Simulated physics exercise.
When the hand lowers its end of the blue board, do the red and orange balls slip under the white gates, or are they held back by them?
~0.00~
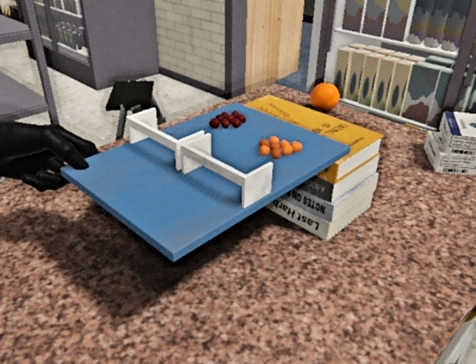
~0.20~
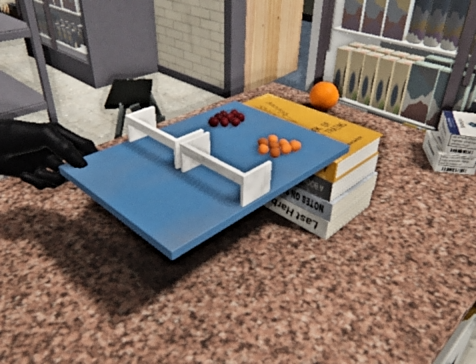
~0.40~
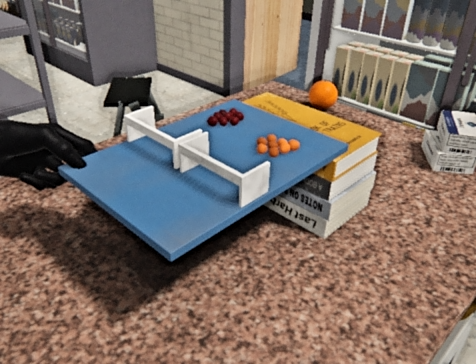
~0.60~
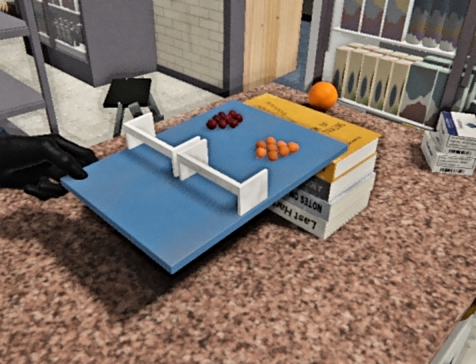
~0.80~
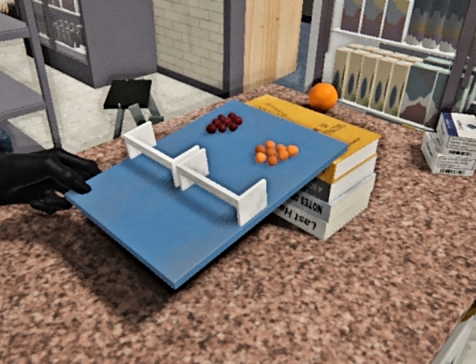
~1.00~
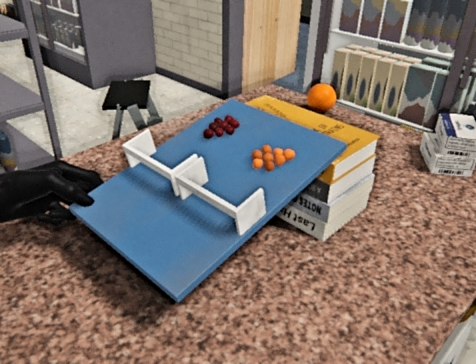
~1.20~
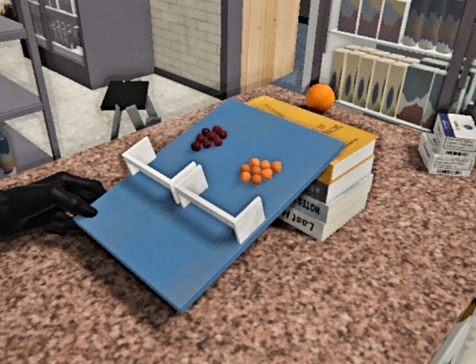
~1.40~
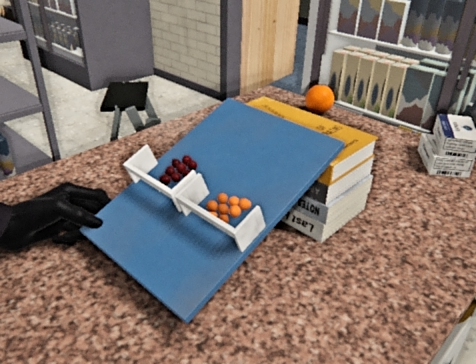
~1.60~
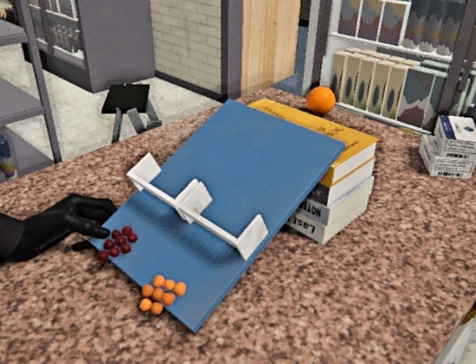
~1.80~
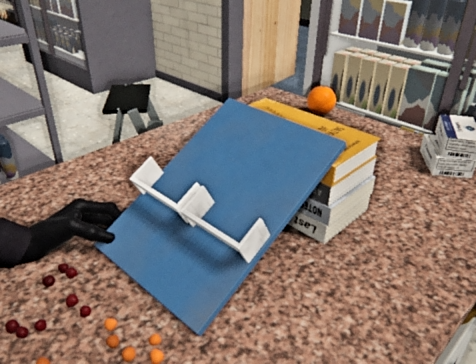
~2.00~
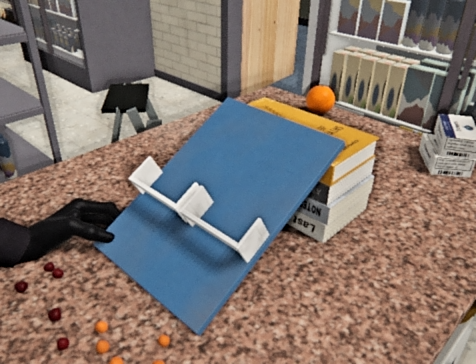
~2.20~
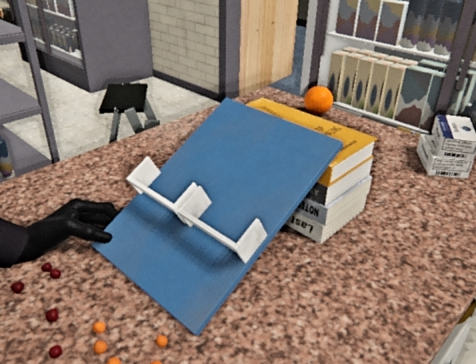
Both groups slip under the white gates. The red and the orange balls go down the sloping board and end up on the counter.
